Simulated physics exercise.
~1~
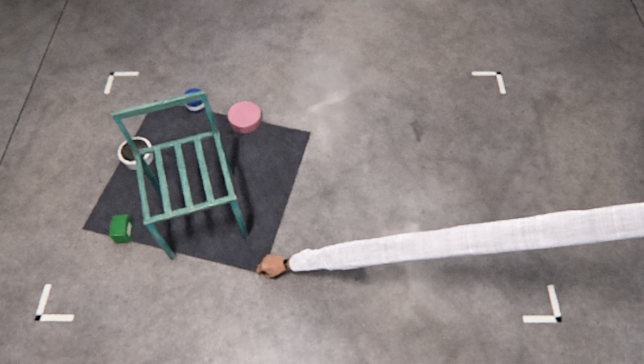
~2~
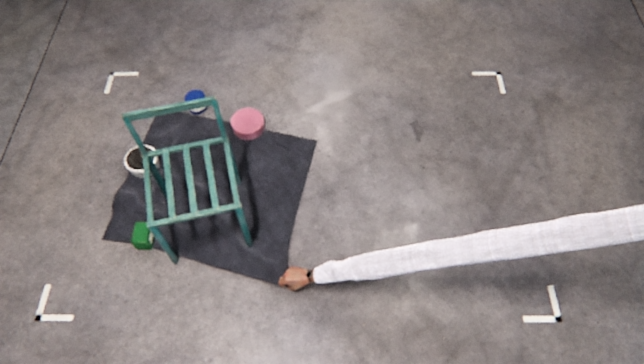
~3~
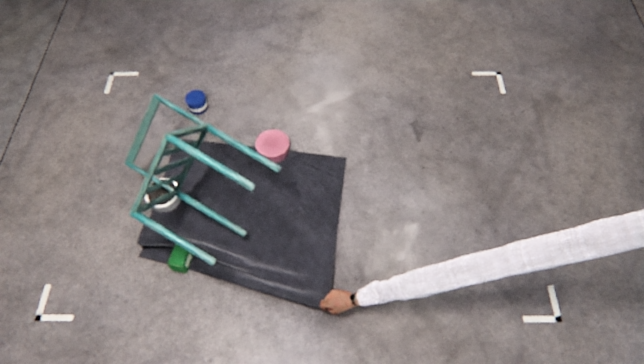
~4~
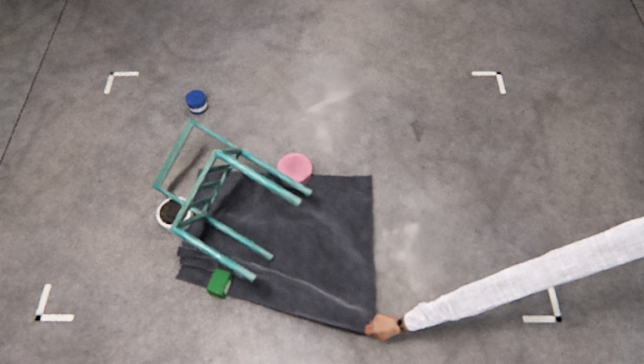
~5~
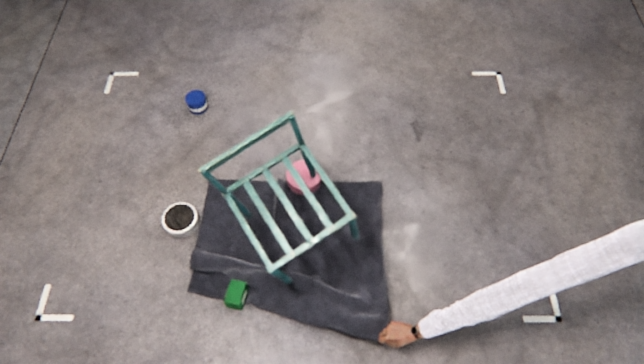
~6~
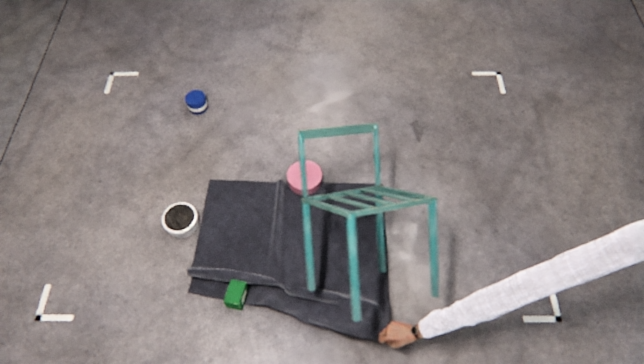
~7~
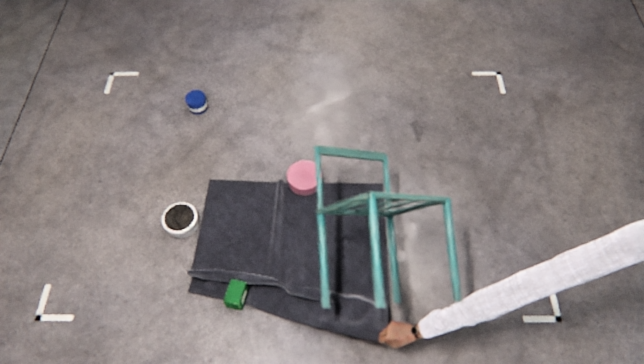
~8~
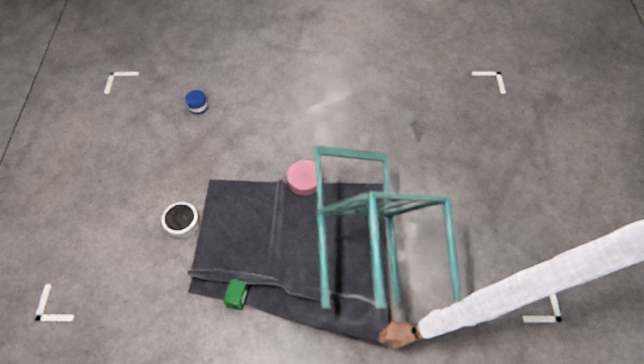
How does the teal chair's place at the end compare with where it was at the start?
It starts on the left side of the floor and ends well to the right and somewhat lower, over the right side of the mat near the hand.
